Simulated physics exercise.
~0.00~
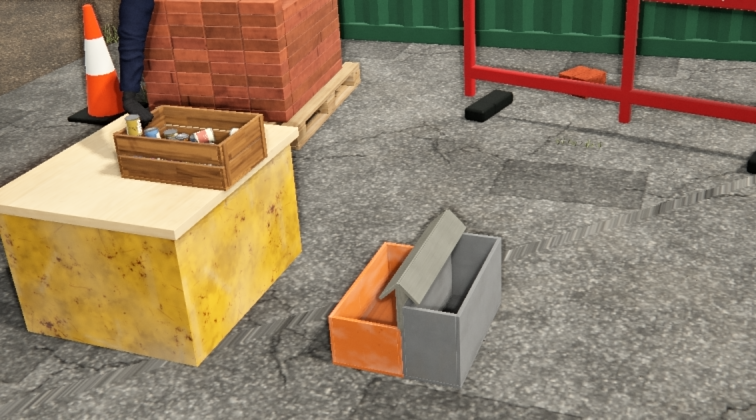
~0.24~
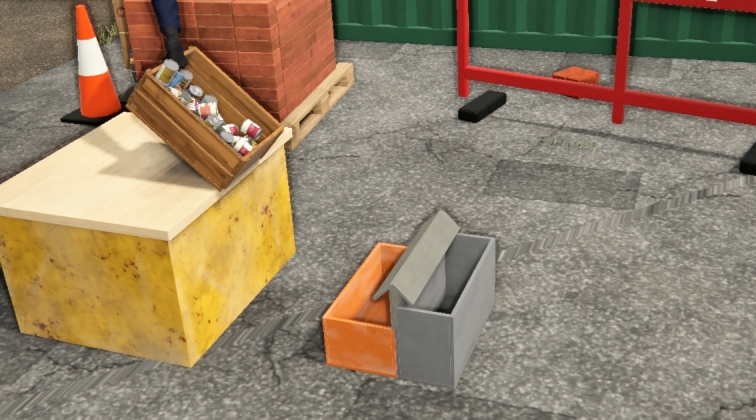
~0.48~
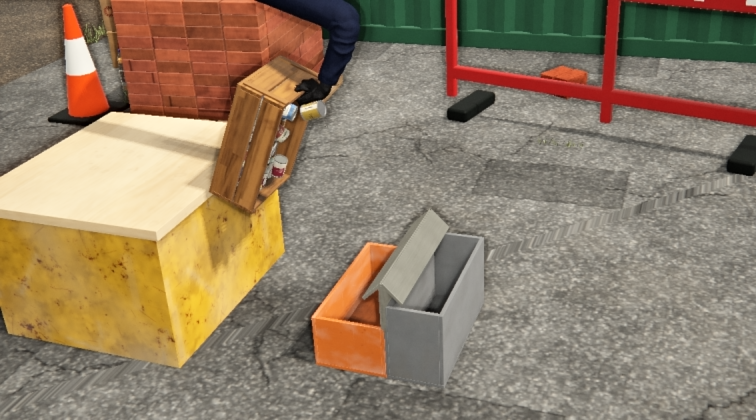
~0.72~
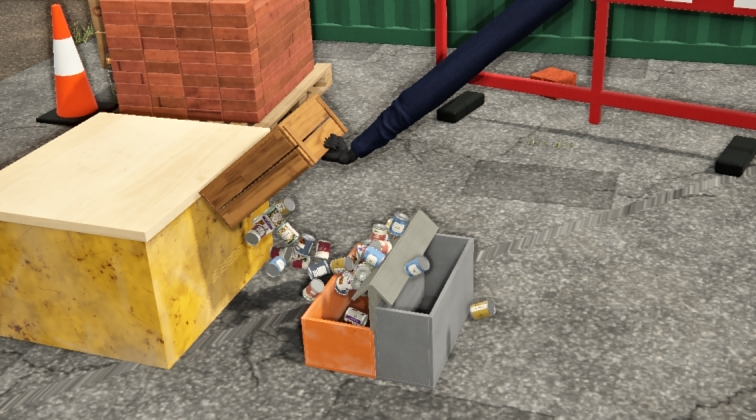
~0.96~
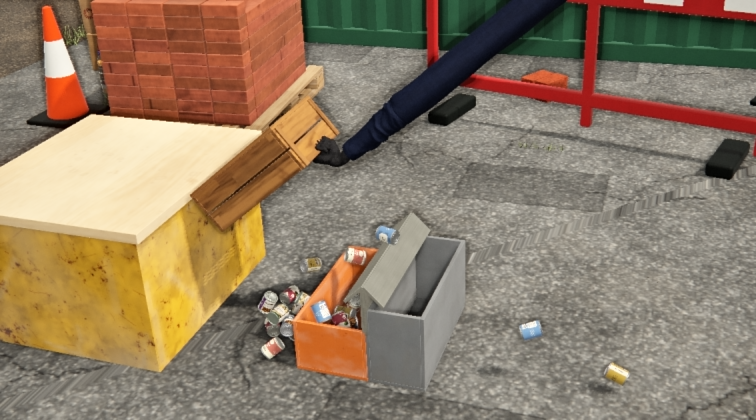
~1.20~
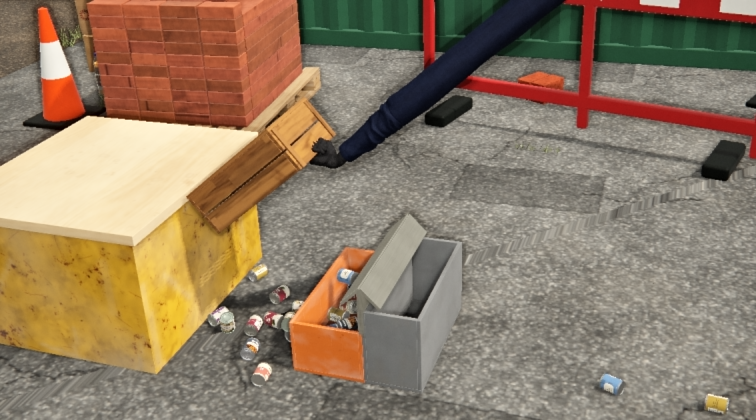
A wooden crate of small tins was tipped over the end of a yellow bench by a dark-sleeved arm, and the tins tumbled down, some landing in the orange tote, many scattering on the ground before it, and two rolling off to the right past the grey one.
